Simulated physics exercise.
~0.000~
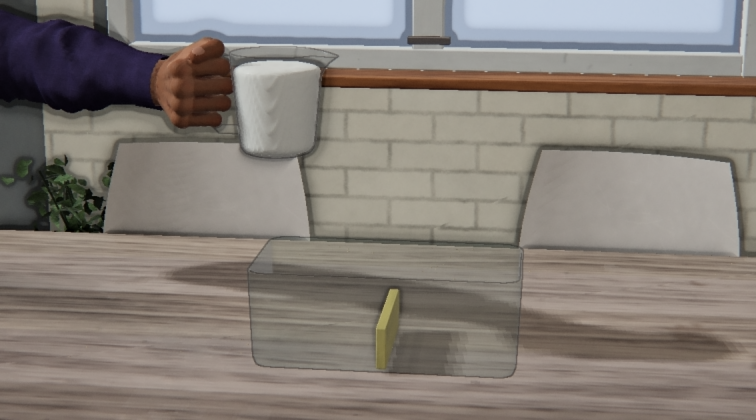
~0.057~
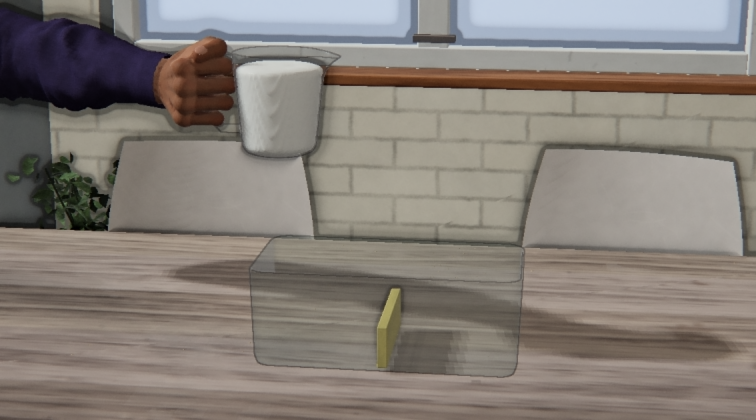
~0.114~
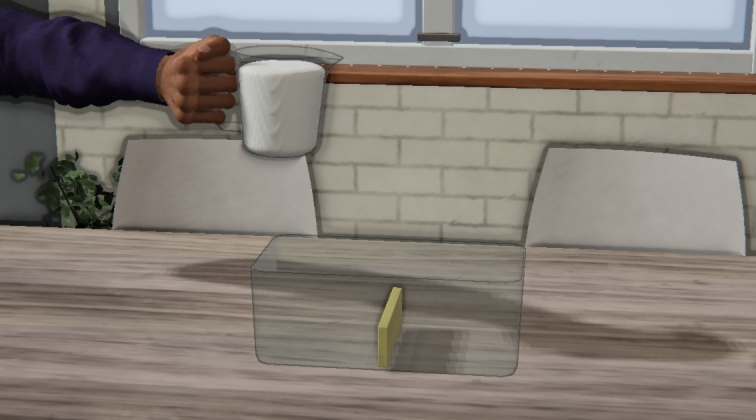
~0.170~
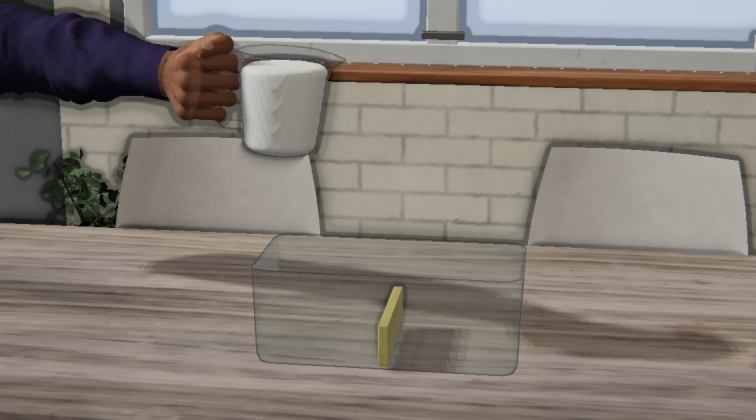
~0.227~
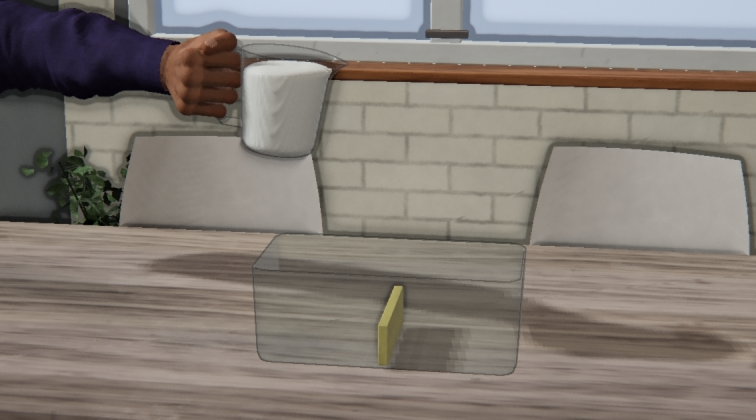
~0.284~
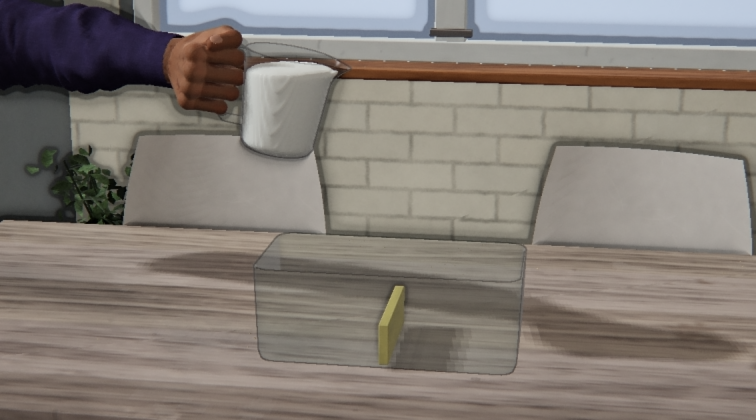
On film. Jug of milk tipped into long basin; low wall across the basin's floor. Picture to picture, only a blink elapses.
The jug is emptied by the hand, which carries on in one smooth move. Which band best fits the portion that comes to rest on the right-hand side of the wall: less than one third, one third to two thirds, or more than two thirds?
It is more than two thirds.
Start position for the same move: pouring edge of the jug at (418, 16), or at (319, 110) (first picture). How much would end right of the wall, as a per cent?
Around 75 percent first, around 20 percent second.
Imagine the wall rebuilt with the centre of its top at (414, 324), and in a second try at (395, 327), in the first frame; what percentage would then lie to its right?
40 % then 65 %.
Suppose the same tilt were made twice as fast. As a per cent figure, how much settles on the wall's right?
It works out near 75 %.
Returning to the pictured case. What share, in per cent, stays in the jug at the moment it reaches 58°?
Close to 80 per cent.
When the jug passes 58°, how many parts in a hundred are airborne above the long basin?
About 15 per cent.
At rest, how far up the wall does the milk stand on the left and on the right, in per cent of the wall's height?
Left near 10; right near 40.
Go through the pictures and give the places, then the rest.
In the first picture, it leans 0°; its right rim is at (339, 55); the milk meets the walls at (236, 66) and (322, 68); the long basin's rim runs from (259, 255) to (522, 265); the wall's top is at (388, 310).
In the second picture, it leans 0°; its right rim is at (341, 56); the milk meets the walls at (239, 66) and (323, 68).
In the third picture, it leans 2°; its right rim is at (344, 57); the milk meets the walls at (241, 66) and (326, 68).
In the fourth picture, it leans 4°; its right rim is at (346, 59); the milk meets the walls at (244, 65) and (328, 69).
In the fifth picture, it leans 7°; its right rim is at (349, 63); the milk meets the walls at (247, 66) and (332, 69).
In the sixth picture, it leans 10°; its right rim is at (352, 68); the milk meets the walls at (250, 67) and (338, 70).
A moment on, the jug is tipped part way and 81 per cent is still to pour, 0 is left of the wall and 4 right of it.
Next, the jug is tipped on its side and 31 per cent is still to pour, 1 is left of the wall and 46 right of it.
Then the jug is tipped on its side and 3 per cent is still to pour, 16 is left of the wall and 76 right of it.
Later the jug is tipped on its side and 0 per cent is still to pour, 23 is left of the wall and 76 right of it.
In the end 23 per cent lies left of the wall, 76 right of it and 1 outside.
